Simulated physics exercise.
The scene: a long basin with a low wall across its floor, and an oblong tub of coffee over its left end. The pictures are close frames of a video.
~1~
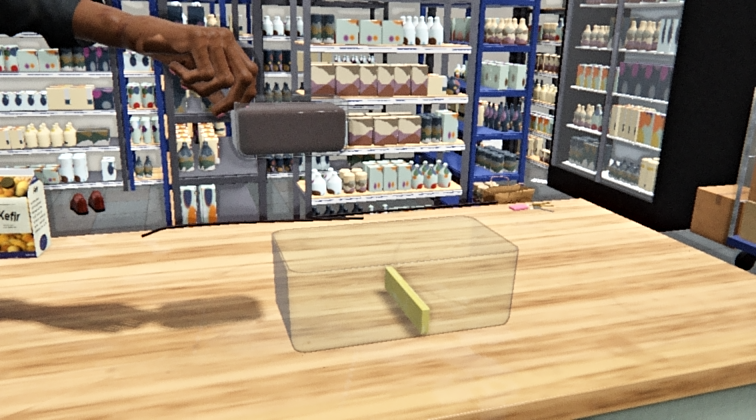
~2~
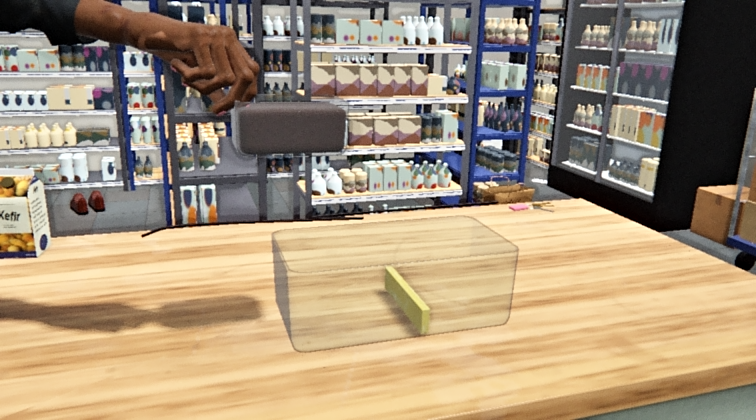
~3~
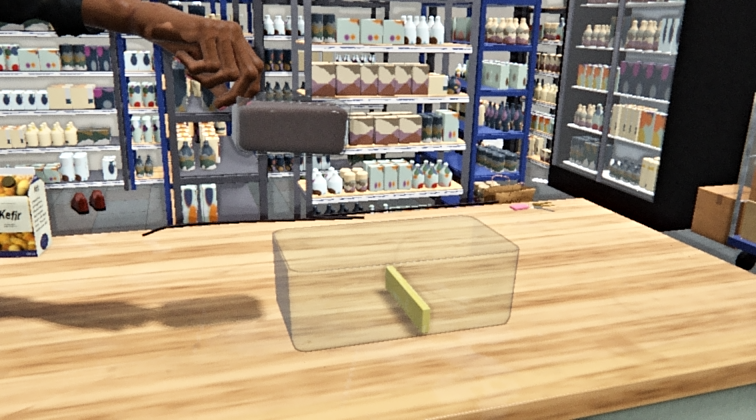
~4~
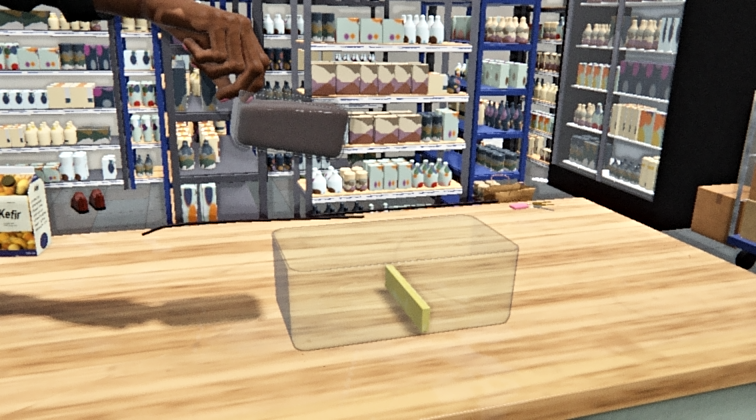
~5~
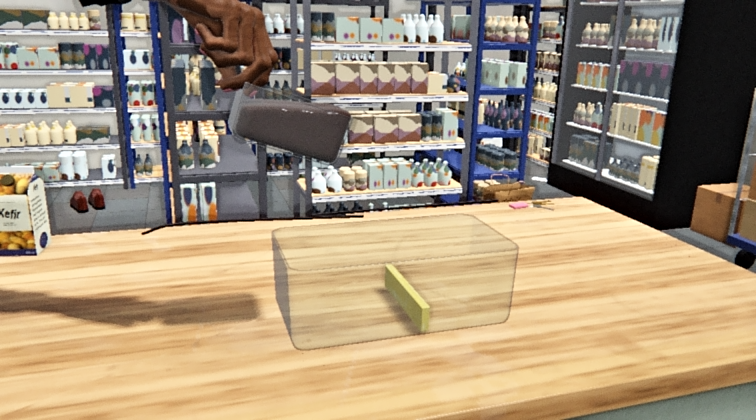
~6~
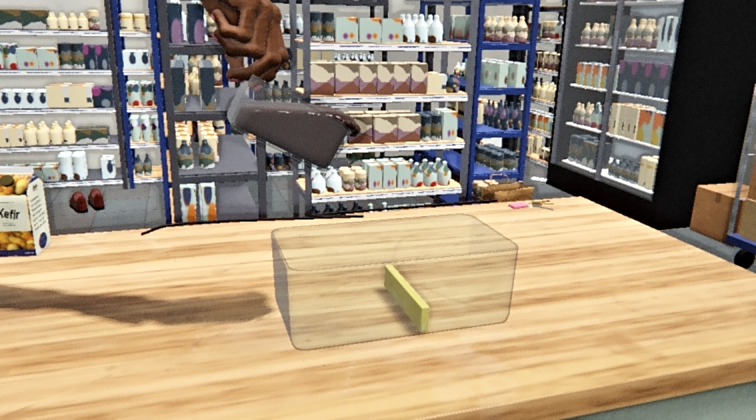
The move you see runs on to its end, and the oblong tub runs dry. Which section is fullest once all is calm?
The left-hand part.
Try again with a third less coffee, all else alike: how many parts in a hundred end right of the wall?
About 5 per cent.
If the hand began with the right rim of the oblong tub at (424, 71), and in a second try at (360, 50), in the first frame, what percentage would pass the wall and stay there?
First some 75, then 65 per cent.
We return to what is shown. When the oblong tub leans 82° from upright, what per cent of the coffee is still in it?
Roughly 20 in a hundred.
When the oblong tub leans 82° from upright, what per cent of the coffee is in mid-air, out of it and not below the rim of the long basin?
Some 45 per cent.
A moment on, the tilt is 82° and 22 per cent is still to pour, 23 is left of the wall and 9 right of it.
Next, the tilt is 99° and 6 per cent is still to pour, 62 is left of the wall and 25 right of it.
Then the tilt is 99° and 1 per cent is still to pour, 70 is left of the wall and 25 right of it.
Later the tilt is 99° and 0 per cent is still to pour, 72 is left of the wall and 26 right of it.
At rest 72 per cent lies left of the wall, 26 right of it and 2 outside.
